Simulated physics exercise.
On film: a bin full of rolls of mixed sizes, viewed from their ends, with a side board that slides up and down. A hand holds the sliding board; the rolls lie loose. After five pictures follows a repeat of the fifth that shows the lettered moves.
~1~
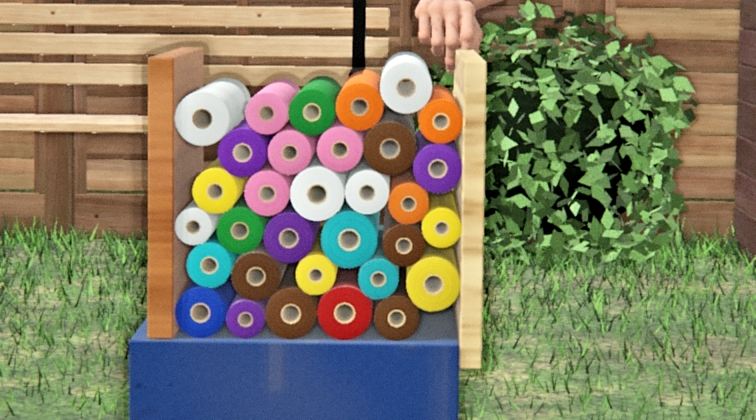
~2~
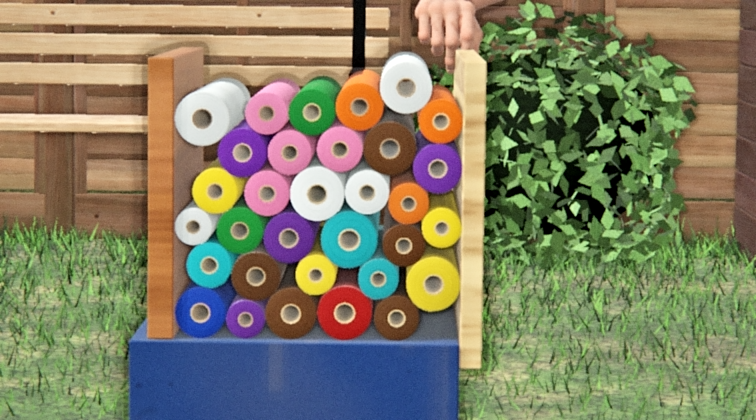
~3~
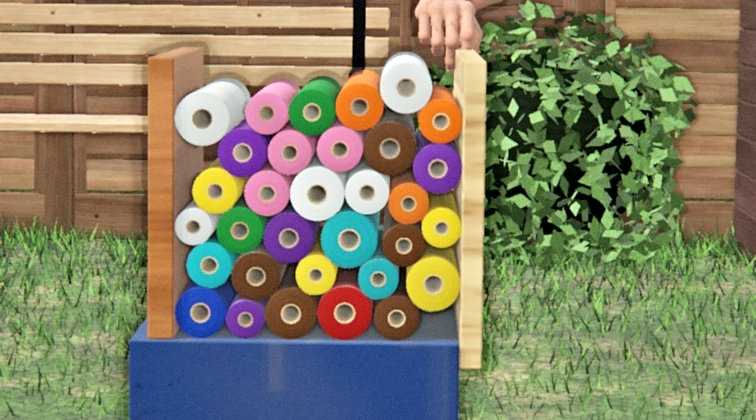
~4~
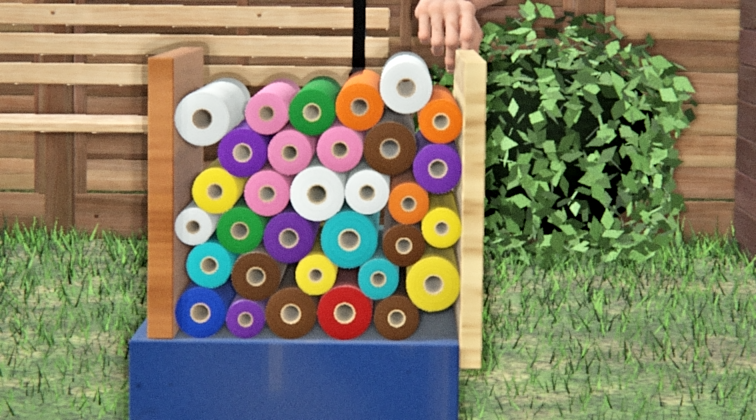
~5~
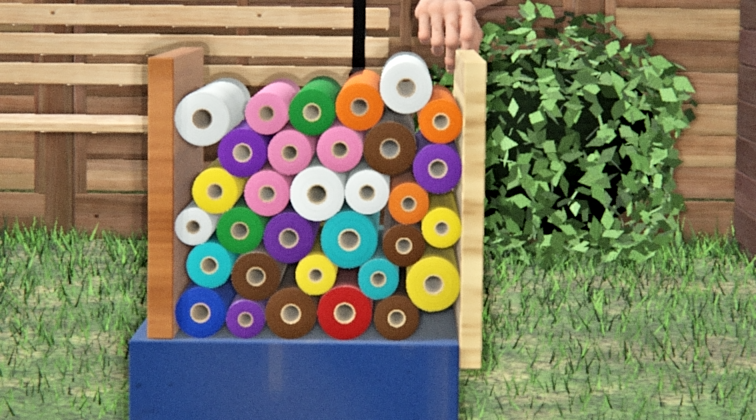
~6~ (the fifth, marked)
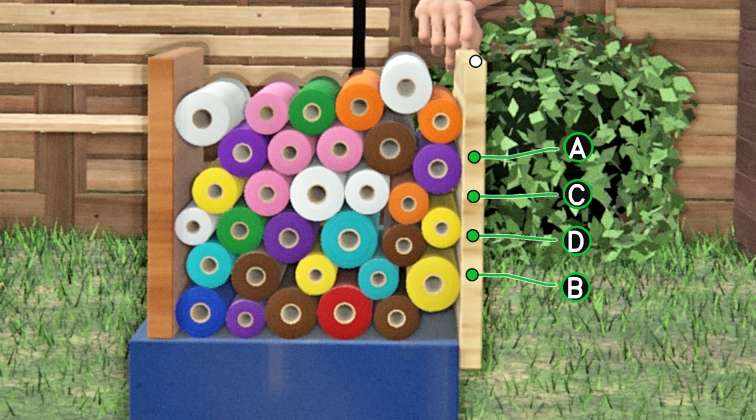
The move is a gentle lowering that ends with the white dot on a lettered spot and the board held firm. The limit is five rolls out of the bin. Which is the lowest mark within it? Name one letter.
Mark D is as low as it can go.
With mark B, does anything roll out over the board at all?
Yes.
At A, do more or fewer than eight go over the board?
At A, fewer than eight.
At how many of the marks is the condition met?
Three of them.
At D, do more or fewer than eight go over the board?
It loses fewer than eight.
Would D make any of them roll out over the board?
Yes.
On the copy, A at (474, 157); B at (472, 275); C at (474, 197); D at (473, 236); the white dot at (476, 61).
On D. First, top of the board (463, 142).
Then, top of the board (461, 232).
Finally, top of the board (461, 235), five out over the board.
By contrast, A none out over the board; B more than five out over the board; C two out over the board.
